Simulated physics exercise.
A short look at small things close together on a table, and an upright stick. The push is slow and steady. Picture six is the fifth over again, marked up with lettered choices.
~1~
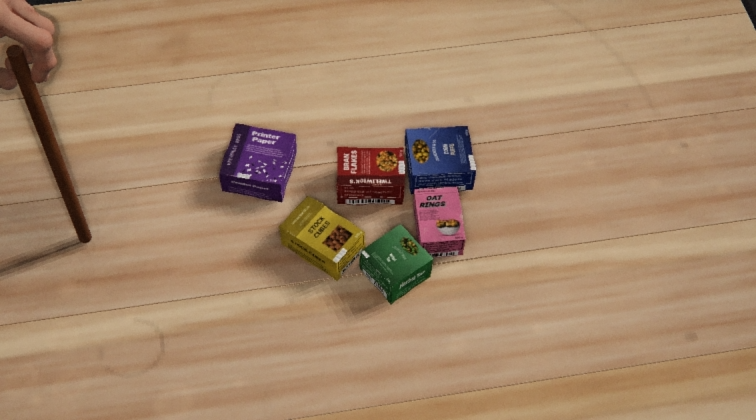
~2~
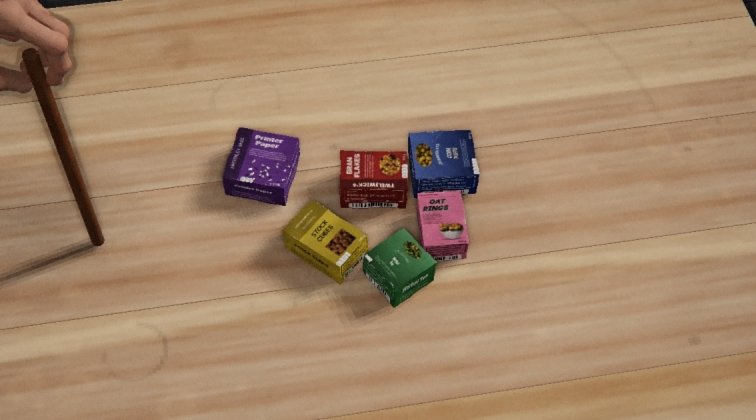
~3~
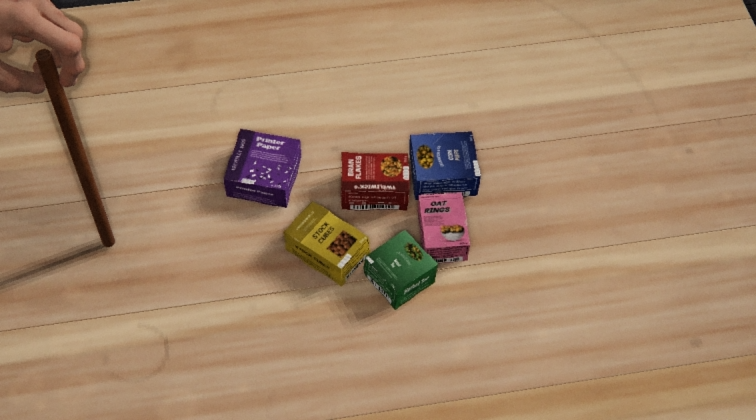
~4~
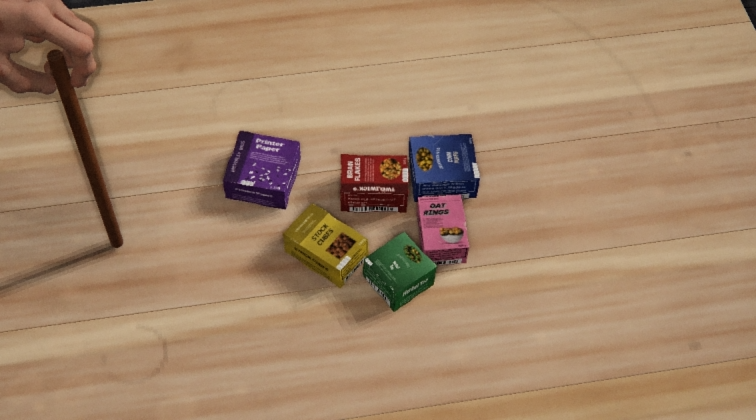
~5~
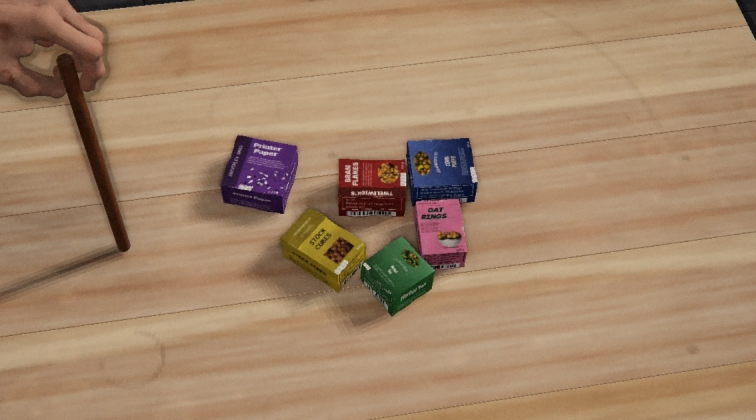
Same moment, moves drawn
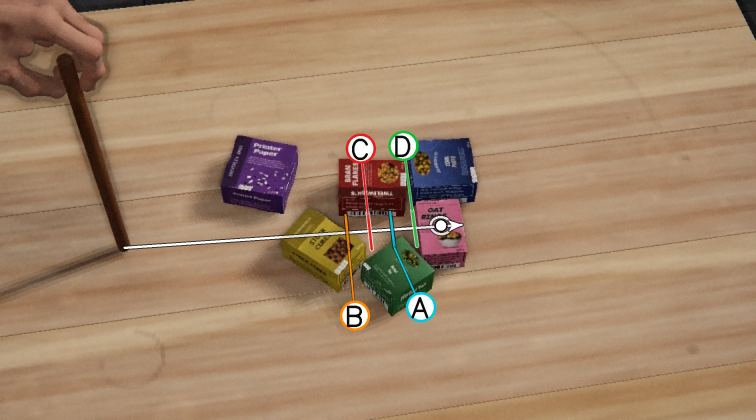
A hand at the upper left holds the top of a thin brown upright stick over a pale wooden table, seen from above at a slant. Near the middle sit six small boxes: purple on the left, red and blue to its right, yellow and green below, and pink under the blue. The hand and stick move slowly and slightly rightward, while the boxes stay grouped, shifting only faintly in view.
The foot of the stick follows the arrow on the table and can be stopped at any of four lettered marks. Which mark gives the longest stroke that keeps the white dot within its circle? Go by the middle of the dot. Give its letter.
All is well up to D.
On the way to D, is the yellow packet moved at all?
Yes.
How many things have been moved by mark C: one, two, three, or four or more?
It has moved two.
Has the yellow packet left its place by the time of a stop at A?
Yes.
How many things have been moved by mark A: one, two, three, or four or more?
In all, two.
On the copy, A at (392, 230); B at (347, 233); C at (370, 231); D at (415, 228); the arrow from (125, 248) to (462, 225); the white dot at (441, 225).
On D. First, foot of the stick (230, 242).
Then, foot of the stick (333, 234); yellow packet (351, 259); green packet (413, 287).
Finally, foot of the stick (414, 229); yellow packet (356, 260); green packet (414, 288); the dot is still in its ring.
By contrast, A keeps the dot in but is short; B keeps the dot in but is short; C keeps the dot in but is short.
